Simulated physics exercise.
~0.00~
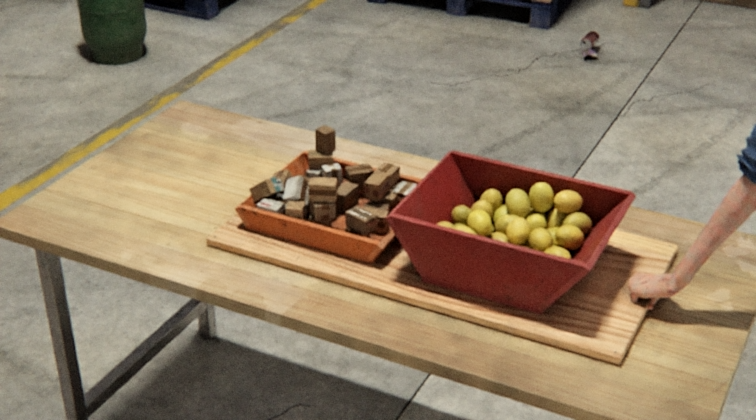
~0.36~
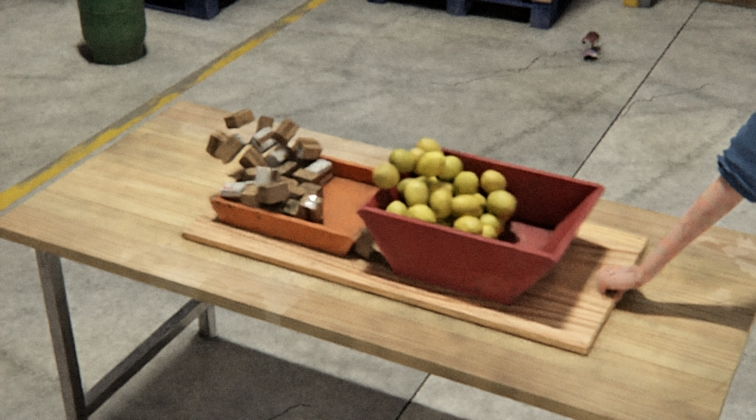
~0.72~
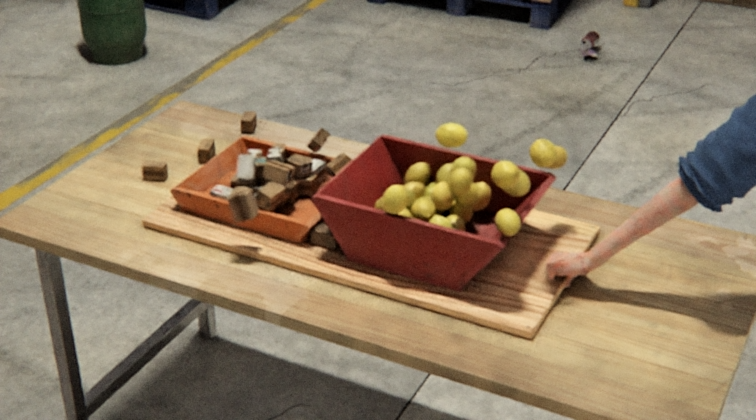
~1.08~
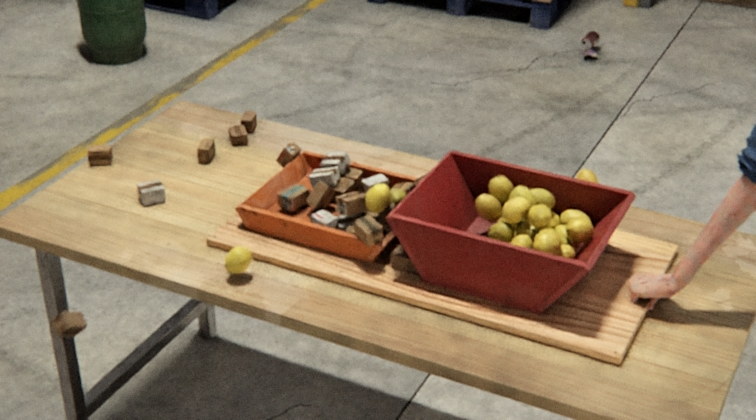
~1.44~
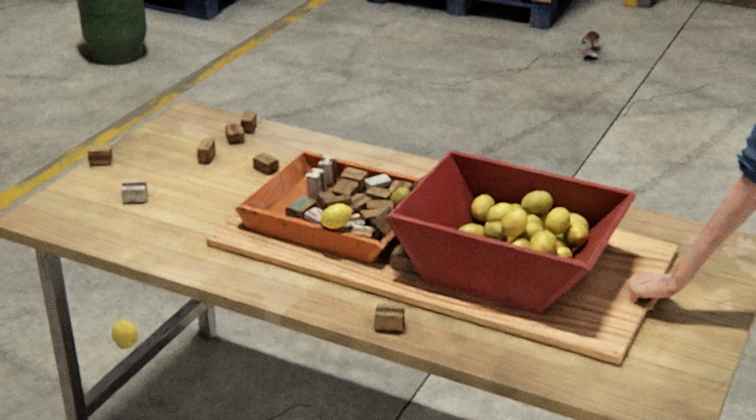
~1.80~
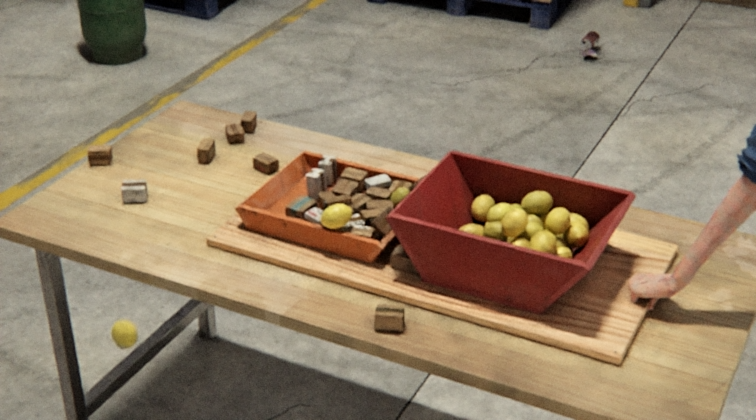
A wooden board carrying an orange box of little parcels and a red box of lemons was shaken left and back by a hand, tossing the contents up; several parcels and a few lemons spilled out before everything came to rest.
